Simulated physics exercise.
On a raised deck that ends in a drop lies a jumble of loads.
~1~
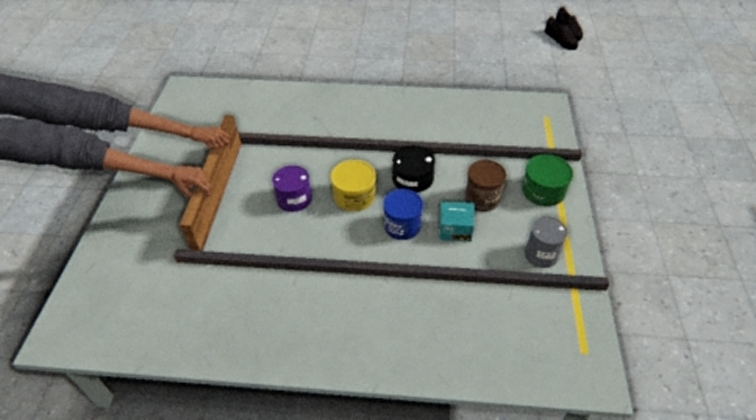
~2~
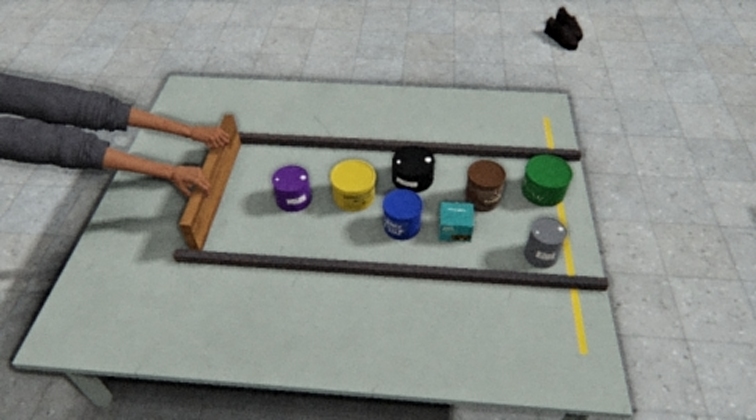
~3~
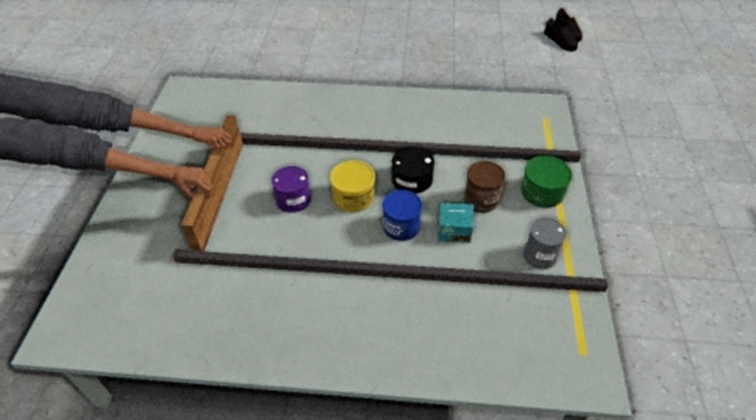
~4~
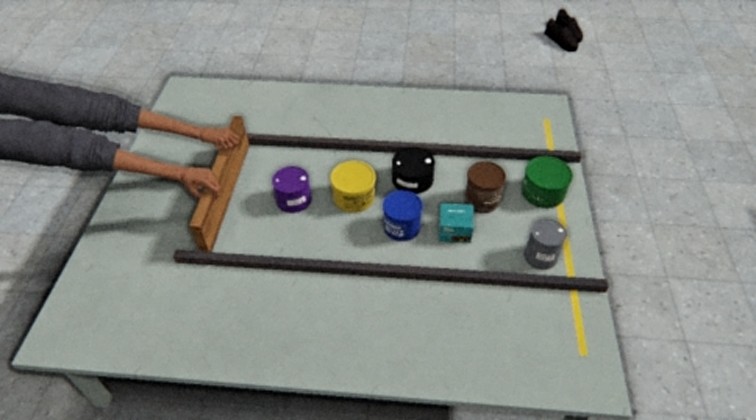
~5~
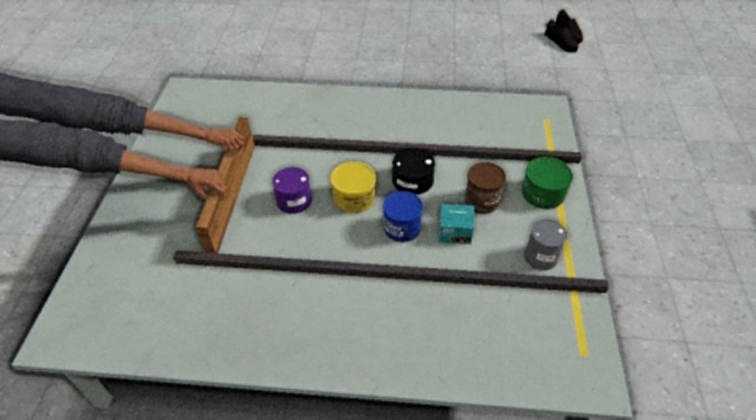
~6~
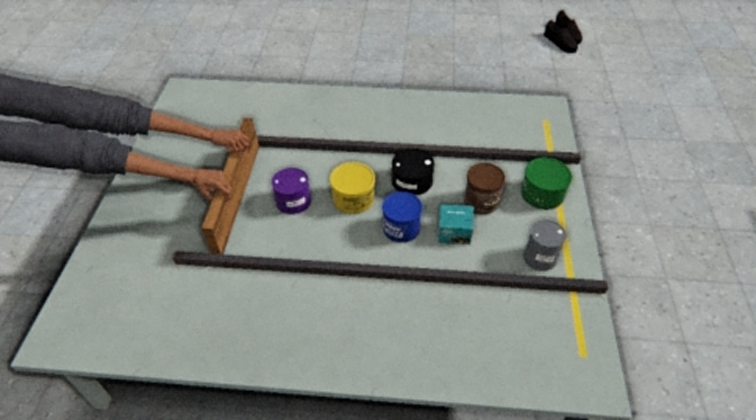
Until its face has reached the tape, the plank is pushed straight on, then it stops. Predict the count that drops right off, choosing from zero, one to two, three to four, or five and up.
The count is five and up.
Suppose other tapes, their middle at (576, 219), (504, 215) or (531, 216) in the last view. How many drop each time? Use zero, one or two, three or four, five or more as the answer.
In the order of the places given: Five or over; either one or two; 1 or 2.
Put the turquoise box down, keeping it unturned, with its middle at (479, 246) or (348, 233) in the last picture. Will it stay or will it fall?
Lab note: Turquoise box, try one goes down; try two rests in place.
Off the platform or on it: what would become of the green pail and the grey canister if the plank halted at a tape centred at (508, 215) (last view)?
Outcome - green pail: It does not stay; grey canister: It stays where it is.
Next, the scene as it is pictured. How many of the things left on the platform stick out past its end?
Counting them gives 3.
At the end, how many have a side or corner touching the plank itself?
In total, 3.
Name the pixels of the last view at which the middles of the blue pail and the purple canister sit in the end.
Final positions: Near (591, 245); near (585, 216).
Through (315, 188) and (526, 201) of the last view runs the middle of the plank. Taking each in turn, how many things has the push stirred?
First 2, then 8.
Soon after, none off yet; green pail at rest near (546, 184); grey canister at rest near (544, 246); brown pail at rest near (484, 189).
After that, none off yet; green pail moving near (548, 184); grey canister at rest near (544, 246); brown pail displaced about its own width near (508, 185).
And then, one off so far; green pail on its way down near (605, 232); grey canister displaced a little near (562, 255); brown pail displaced well along near (582, 180).
In the end, the number that fall off is five or more; gone, yellow pail, turquoise box, brown pail, grey canister and green pail.
